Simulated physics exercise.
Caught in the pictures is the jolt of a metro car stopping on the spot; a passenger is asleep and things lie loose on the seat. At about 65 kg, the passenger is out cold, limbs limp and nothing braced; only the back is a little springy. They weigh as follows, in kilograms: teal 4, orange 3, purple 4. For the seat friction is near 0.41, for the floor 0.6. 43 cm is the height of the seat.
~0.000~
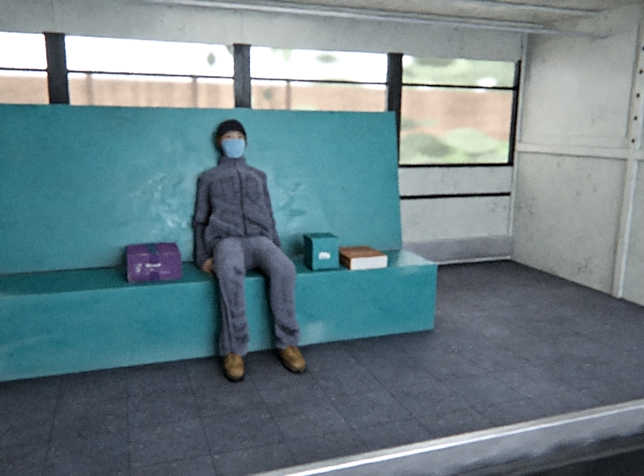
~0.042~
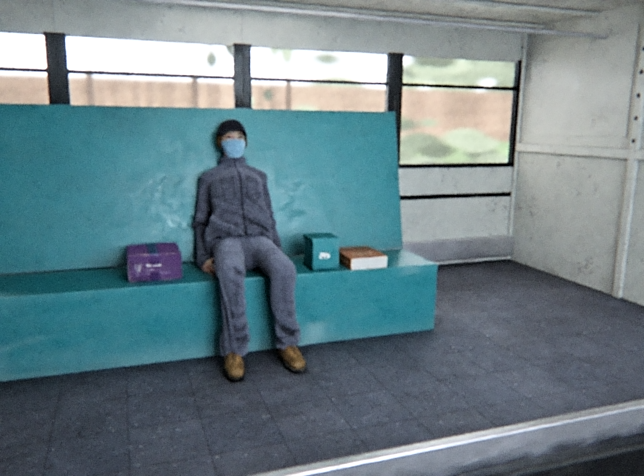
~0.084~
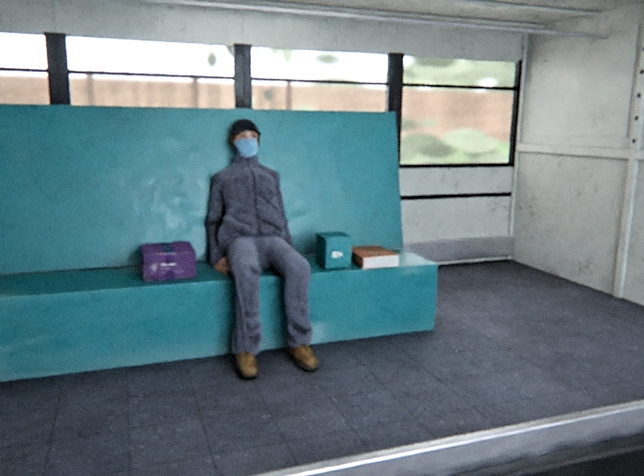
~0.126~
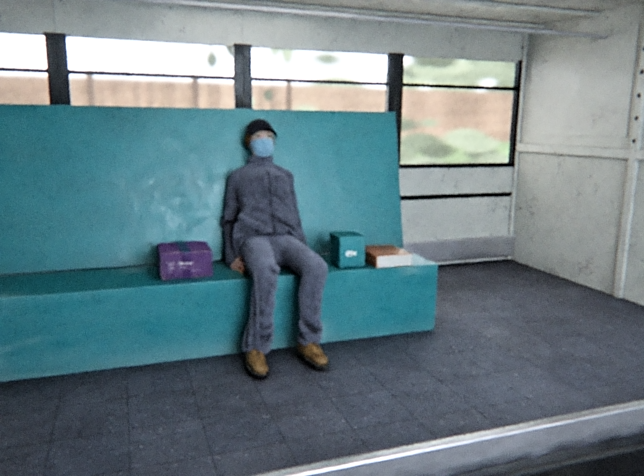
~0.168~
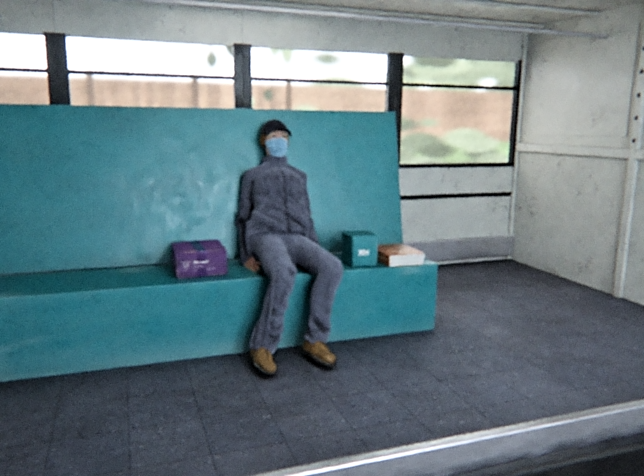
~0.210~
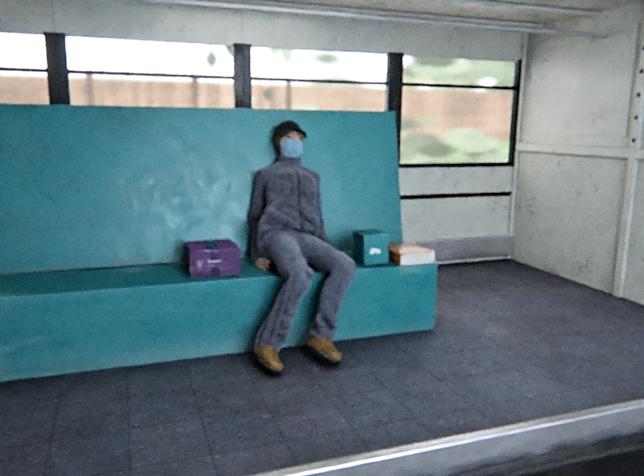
At the start, a masked person in gray sits still on a teal bench, a purple carton to the left and a teal container and flat orange-and-white item to the right. Then all slide a short way right along the seat together, the person's feet shifting less, leaving the legs slanted.
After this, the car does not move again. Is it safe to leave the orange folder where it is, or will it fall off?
It falls off.
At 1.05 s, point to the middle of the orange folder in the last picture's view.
It would sit at about pixel (488, 297) then.
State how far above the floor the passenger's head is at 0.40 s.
Head height: Approx. 110 cm.
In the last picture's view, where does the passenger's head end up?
(441, 262).
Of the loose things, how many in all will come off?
Summing up, 2.
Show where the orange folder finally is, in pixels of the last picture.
You'll find it around (499, 307) at the end.
After 0.40 s the orange folder is 12 cm past the bench end, tilted 15°, near (442, 255) in the last picture's view.
After 0.65 s the orange folder is 38 cm past the bench end, tilted 65°, near (473, 298) in the last picture's view.
After 1.05 s the orange folder is 50 cm past the bench end, tilted 120°, near (488, 297) in the last picture's view.
At rest, 2.2 s, teal tub drops off; orange folder drops off; purple carton stays on; passenger's hips keep to the seat.
